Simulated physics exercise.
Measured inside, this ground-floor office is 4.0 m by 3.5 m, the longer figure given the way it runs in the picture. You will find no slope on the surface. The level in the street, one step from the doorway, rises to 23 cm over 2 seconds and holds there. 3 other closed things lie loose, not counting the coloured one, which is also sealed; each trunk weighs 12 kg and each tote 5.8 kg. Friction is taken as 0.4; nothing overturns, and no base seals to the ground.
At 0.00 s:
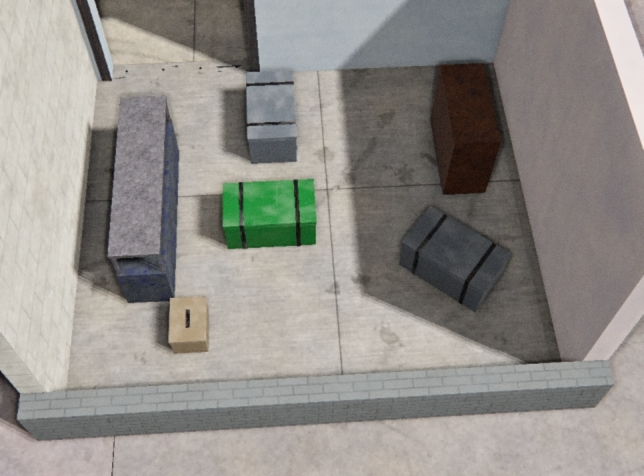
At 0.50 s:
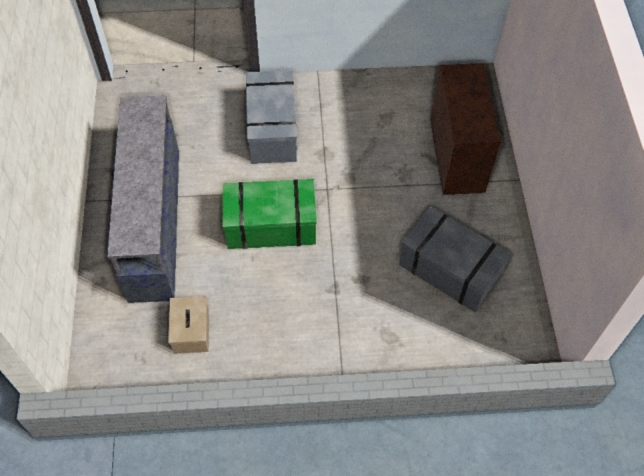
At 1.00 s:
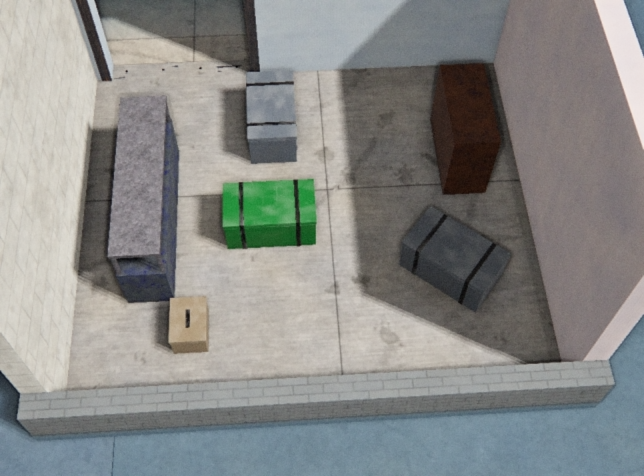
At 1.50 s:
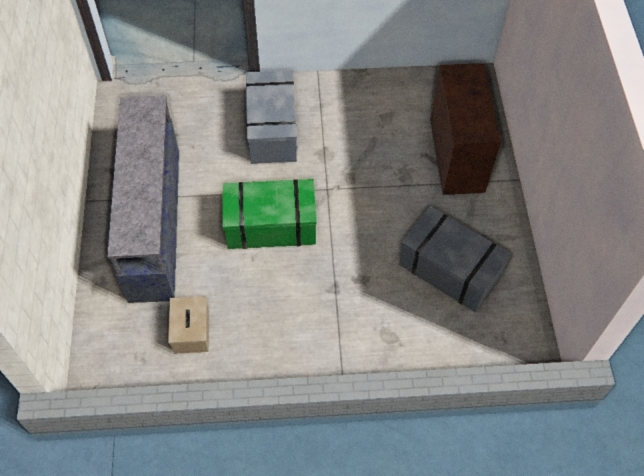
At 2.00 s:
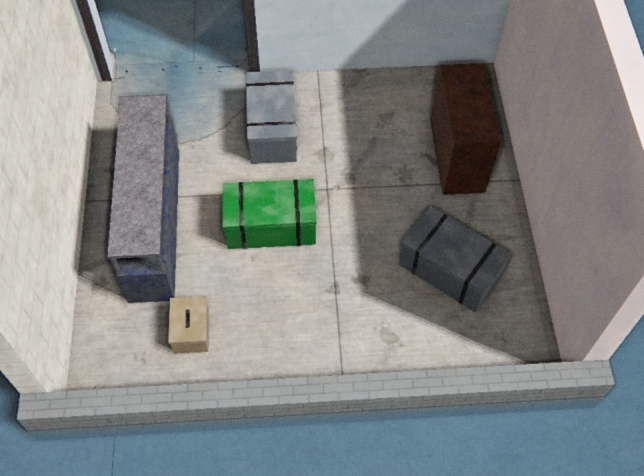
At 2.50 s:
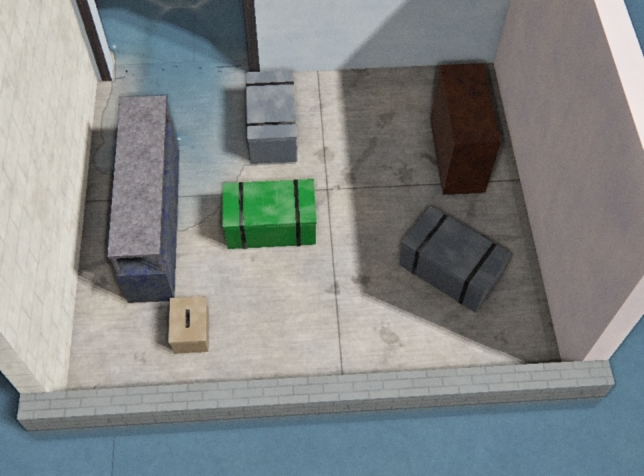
A walled room with a concrete floor and a doorway at the back left is seen from high above, the camera still. A green trunk with dark bands sits mid-floor among two banded grey ones, with a long grey unit and small tan box at left and a brown cabinet at right. Bluish water covers the ground outside, then enters through the doorway and spreads across the back-left floor, while nothing else moves.
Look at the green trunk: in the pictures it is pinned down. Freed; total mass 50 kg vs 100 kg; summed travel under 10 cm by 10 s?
Higher only.
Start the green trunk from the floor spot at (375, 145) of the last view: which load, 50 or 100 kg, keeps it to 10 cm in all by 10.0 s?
Outcome - success with both.
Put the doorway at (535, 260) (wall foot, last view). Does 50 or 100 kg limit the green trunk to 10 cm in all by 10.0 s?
For that position, the bigger mass alone succeeds.
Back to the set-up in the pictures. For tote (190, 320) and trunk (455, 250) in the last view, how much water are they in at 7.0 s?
I'd estimate 7 cm for the first and 10 cm for the second.
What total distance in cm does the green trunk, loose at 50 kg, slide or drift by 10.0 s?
Path length near 80 cm.
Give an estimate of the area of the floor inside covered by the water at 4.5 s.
Wet area: Approx. 8.5 m2.
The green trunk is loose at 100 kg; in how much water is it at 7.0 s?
Depth: Approx. 8 cm.
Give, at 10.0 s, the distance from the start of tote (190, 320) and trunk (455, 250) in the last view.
250 cm and 100 cm respectively.
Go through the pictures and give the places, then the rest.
The first picture shows the green trunk at (269, 202) rests on the ground; 0.0 m2 under water; 0 of 4 have shifted.
The second picture shows the green trunk at (269, 202) rests on the ground; water covers 0.0 m2; 0 of 4 have shifted.
The third picture shows the green trunk at (269, 202) rests on the ground; water covers 0.0 m2; 0 of 4 have shifted.
The fourth picture shows the green trunk at (269, 202) rests on the ground; 0.0 m2 under water; 0 of 4 have shifted.
The fifth picture shows the green trunk at (269, 202) rests on the ground; water covers 0.9 m2; 0 of 4 have shifted.
The sixth picture shows the green trunk at (269, 202) rests on the ground; 1.7 m2 under water; 0 of 4 have shifted.
After 3.5 s the green trunk would be 10 cm from its start with 50 kg and 0 cm from its start with 100 kg; 7 cm of water round it then.
After 4.5 s the green trunk would be 40 cm from its start with 50 kg and 0 cm from its start with 100 kg; 6 cm of water round it then.
After 7.0 s the green trunk would be 41 cm from its start with 50 kg and 0 cm from its start with 100 kg; 8 cm of water round it then.
After 10.0 s the green trunk would be 77 cm from its start with 50 kg and 0 cm from its start with 100 kg; 12 cm of water round it then.
